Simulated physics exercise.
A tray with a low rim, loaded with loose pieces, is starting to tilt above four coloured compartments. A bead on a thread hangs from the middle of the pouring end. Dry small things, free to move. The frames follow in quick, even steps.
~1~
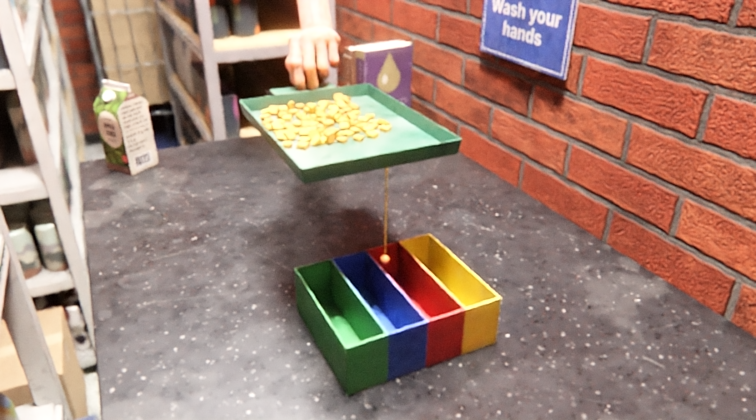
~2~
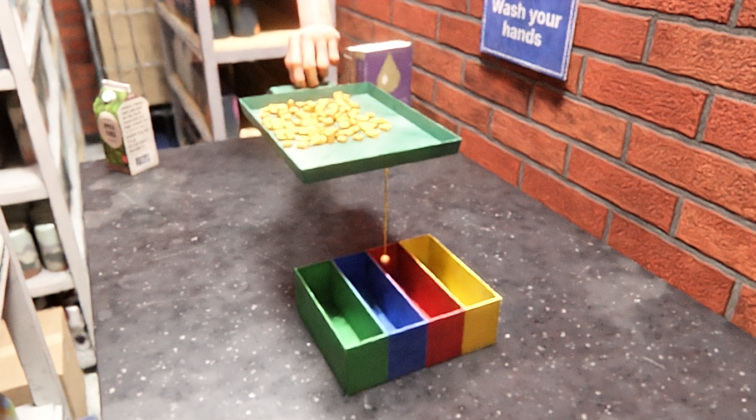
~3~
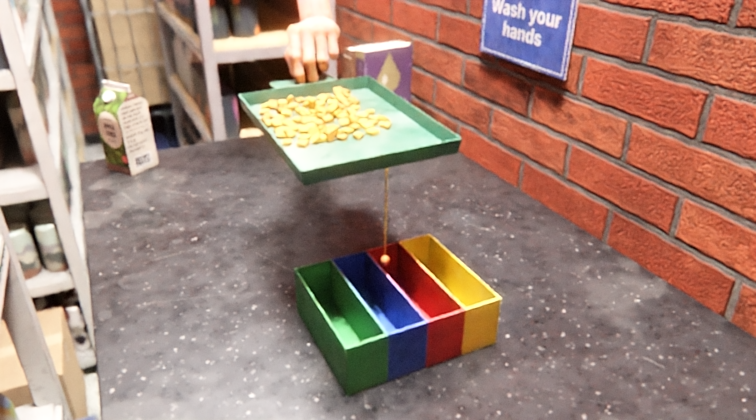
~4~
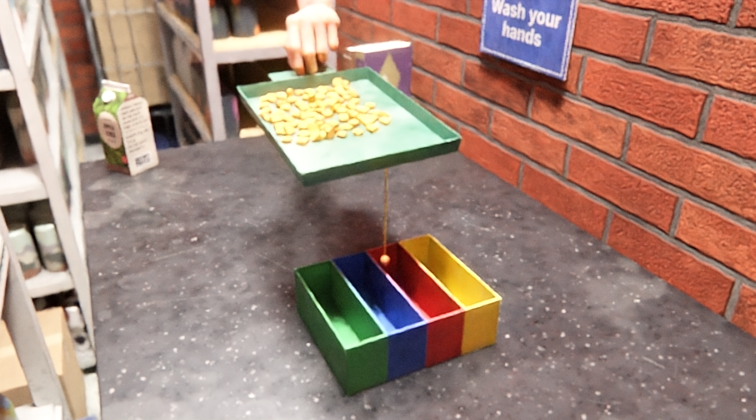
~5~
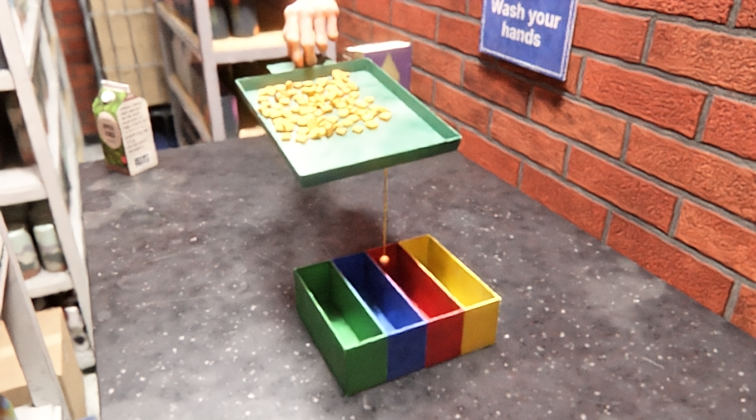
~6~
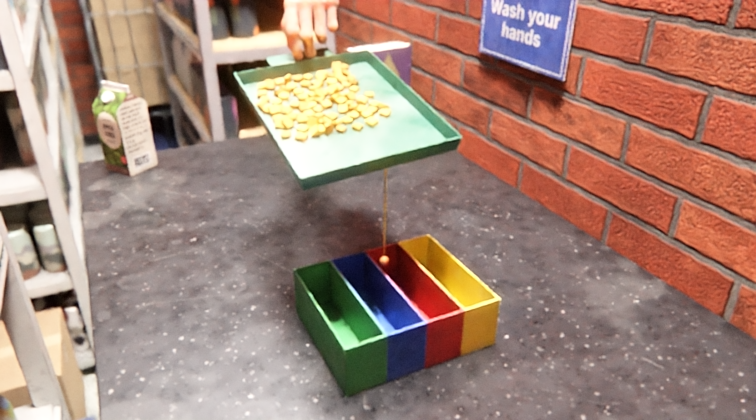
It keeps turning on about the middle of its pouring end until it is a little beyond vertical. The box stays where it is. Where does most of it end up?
Most ends up in the green cell.
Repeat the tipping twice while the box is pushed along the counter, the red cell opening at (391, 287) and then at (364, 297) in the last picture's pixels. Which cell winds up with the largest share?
Placing A: Green / placing B: The cell in blue.
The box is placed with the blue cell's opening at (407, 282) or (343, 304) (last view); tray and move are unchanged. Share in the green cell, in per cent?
Respectively 20 % and 30 %.
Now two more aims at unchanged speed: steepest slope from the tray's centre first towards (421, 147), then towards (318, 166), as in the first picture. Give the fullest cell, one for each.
Case 1 - the cell in yellow. Case 2 - the green cell.
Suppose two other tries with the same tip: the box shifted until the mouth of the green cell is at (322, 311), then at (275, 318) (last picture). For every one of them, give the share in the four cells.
In order: 100 percent, then 100 percent.
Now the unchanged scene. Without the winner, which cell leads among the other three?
The blue one.
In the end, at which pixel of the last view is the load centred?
Last view, resting centre - approx. (344, 342).
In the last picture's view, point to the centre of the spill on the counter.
Their middle ends up at roughly (261, 372).
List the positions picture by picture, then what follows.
Corners of the pouring end near (303, 167) and (458, 138), level; middle of the load near (321, 120), cereal squares; bead on its thread near (385, 260); green cell near (367, 360); blue cell near (407, 346); red cell near (445, 333); yellow cell near (481, 321), in the first frame.
Corners of the pouring end near (303, 168) and (458, 138), level; middle of the load near (321, 119), in the second frame.
Corners of the pouring end near (303, 169) and (458, 138), tipped barely, lowest at the left corner; middle of the load near (321, 116), in the third frame.
Corners of the pouring end near (303, 171) and (458, 137), tipped a little, lowest at the left corner; middle of the load near (320, 111), in the fourth frame.
Corners of the pouring end near (303, 173) and (458, 136), tipped a little, lowest at the left corner; middle of the load near (319, 105), in the fifth frame.
Corners of the pouring end near (303, 175) and (458, 136), tipped a little, lowest at the left corner; middle of the load near (319, 100); green cell near (366, 361); blue cell near (406, 347); red cell near (444, 335); yellow cell near (480, 322), in the sixth frame.
Shortly afterwards, tray tipped steeply; the whole lot on the tray.
Next, tray tipped right over; the bulk on the tray; only a few in the blue cell; only a few in the green cell; a little falling or outside the box.
Some moments later, tray tipped past a quarter turn; near half in the green cell; near a quarter in the blue cell; only a few in the red cell; near a quarter falling or outside the box.
In the end, tray tipped past a quarter turn; near half in the green cell; near a quarter in the blue cell; only a few in the red cell; none at all in the yellow cell; near a quarter outside the box.
